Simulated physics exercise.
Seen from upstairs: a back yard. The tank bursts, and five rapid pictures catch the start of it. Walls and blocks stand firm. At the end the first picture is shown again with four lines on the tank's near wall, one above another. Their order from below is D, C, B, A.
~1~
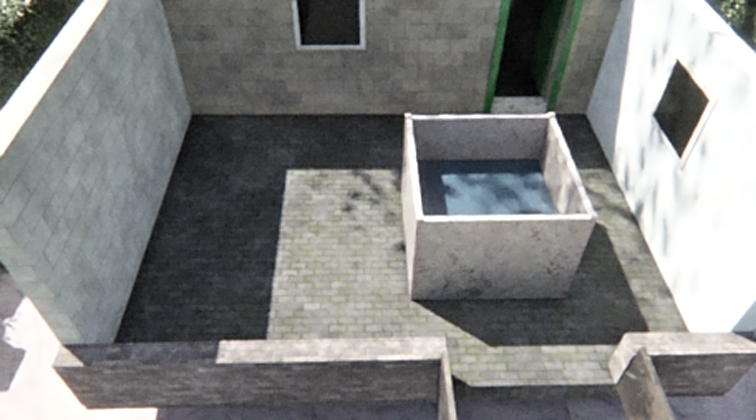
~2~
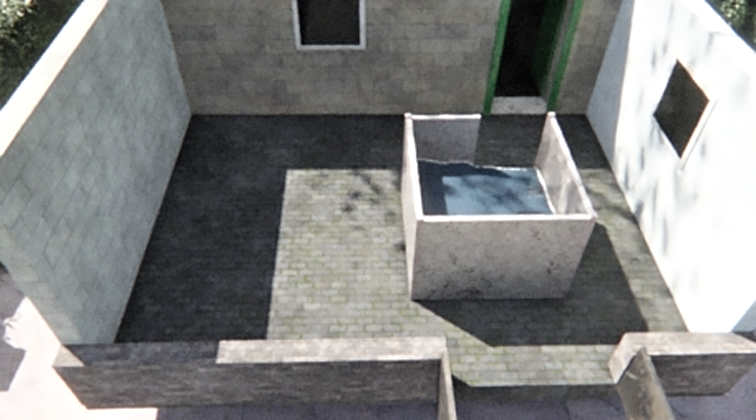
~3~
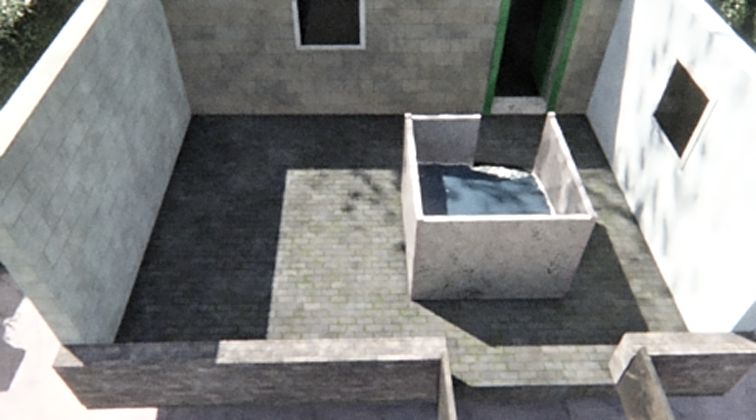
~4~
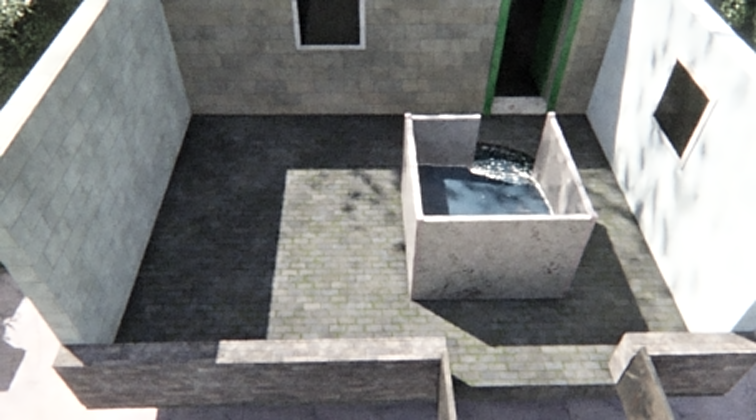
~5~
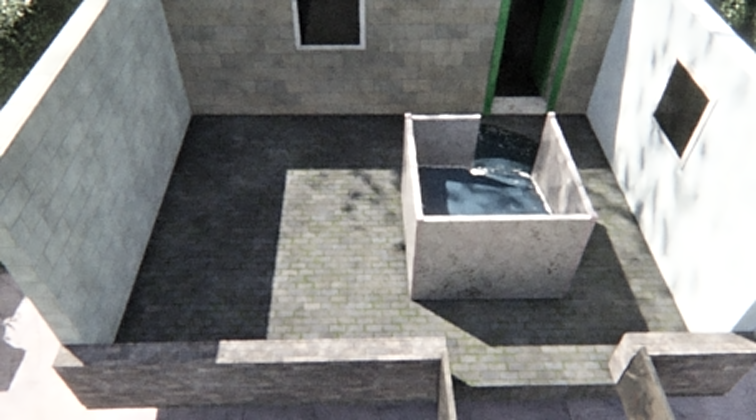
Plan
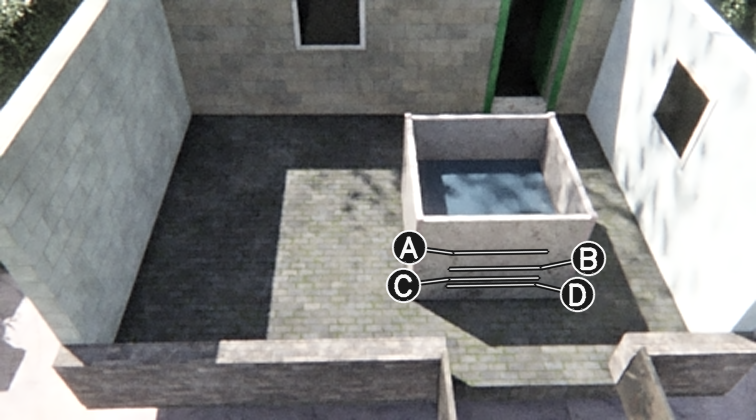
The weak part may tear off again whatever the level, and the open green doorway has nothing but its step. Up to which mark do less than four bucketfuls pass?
C will do.
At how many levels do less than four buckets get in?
Two.
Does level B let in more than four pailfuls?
Yes.
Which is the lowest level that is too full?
Level B.
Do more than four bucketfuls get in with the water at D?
No, that is safe.
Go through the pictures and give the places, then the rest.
Water in the tank at rest, its middle at (484, 203); foot of the green doorway at (518, 114); open gate at (537, 332).
Water covers 1 % of the ground, its front hidden from here.
Water covers 3 % of the ground, its front hidden from here.
Water covers 5 % of the ground, its front hidden from here.
Water covers 10 % of the ground, its front hidden from here.
On the marked copy, A at (499, 252); B at (495, 268); C at (493, 278); D at (491, 285); from the bottom up D, C, B, A.
Choosing A, dozens of bucketfuls pour in.
Choosing B, about 9 bucketfuls get in.
Choosing C, a bucket or two gets in.
Choosing D, nothing gets over.
